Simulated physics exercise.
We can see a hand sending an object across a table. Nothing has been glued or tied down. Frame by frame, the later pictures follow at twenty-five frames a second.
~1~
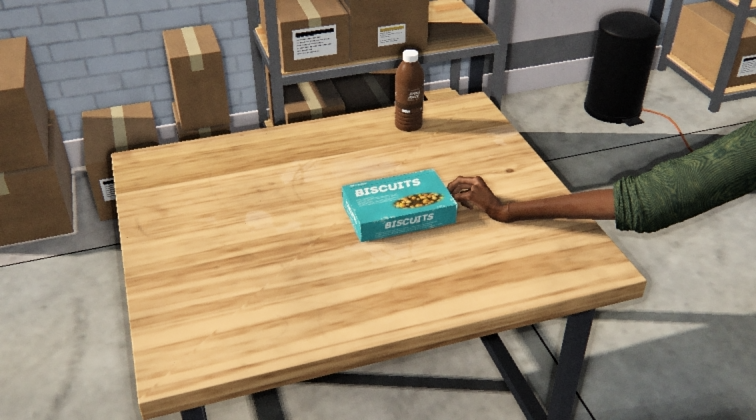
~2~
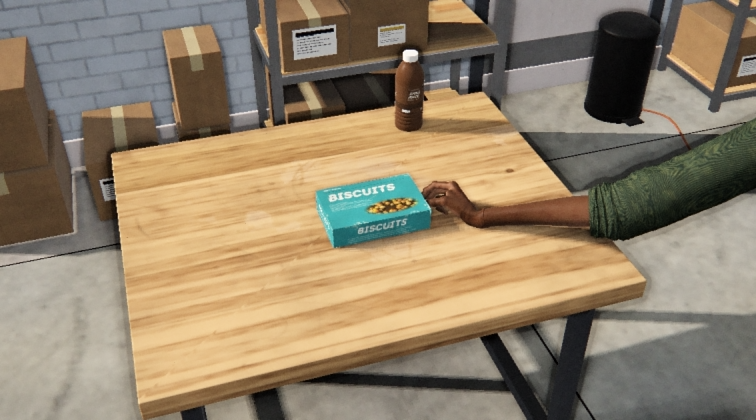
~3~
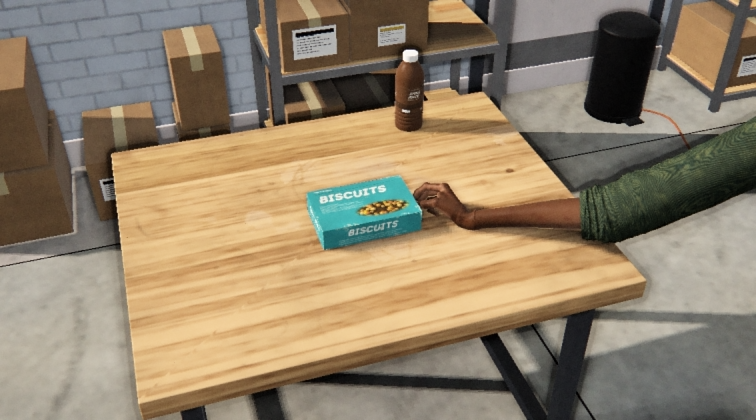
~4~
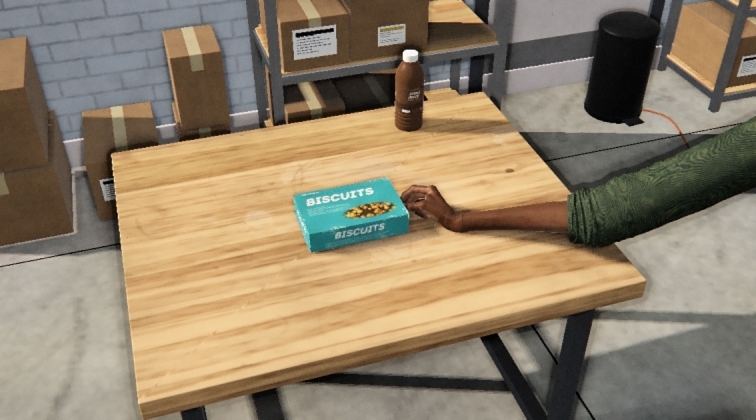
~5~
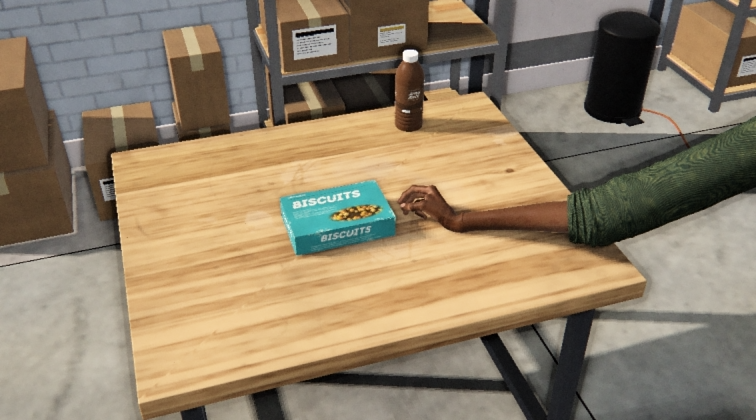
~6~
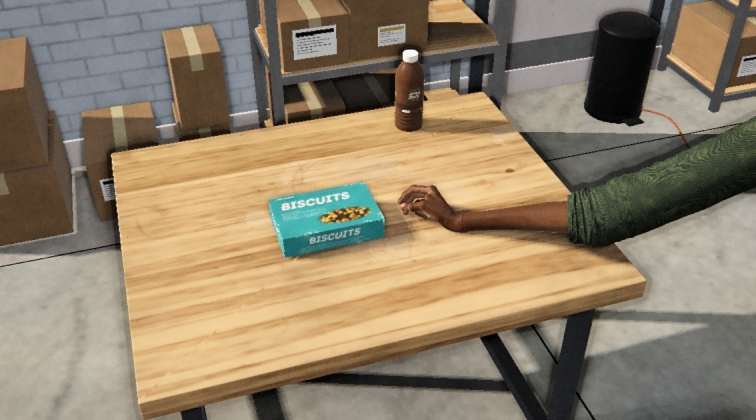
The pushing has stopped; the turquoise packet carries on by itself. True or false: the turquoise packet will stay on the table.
True.
Then, 0.20 s later than the last frame, turquoise packet moved a little near (306, 223).
Then, 2.10 s later than the last frame, turquoise packet resting near (306, 223).
When it is over, moved from the start, turquoise packet. End places, in pixels of the last picture, turquoise packet near (306, 223).
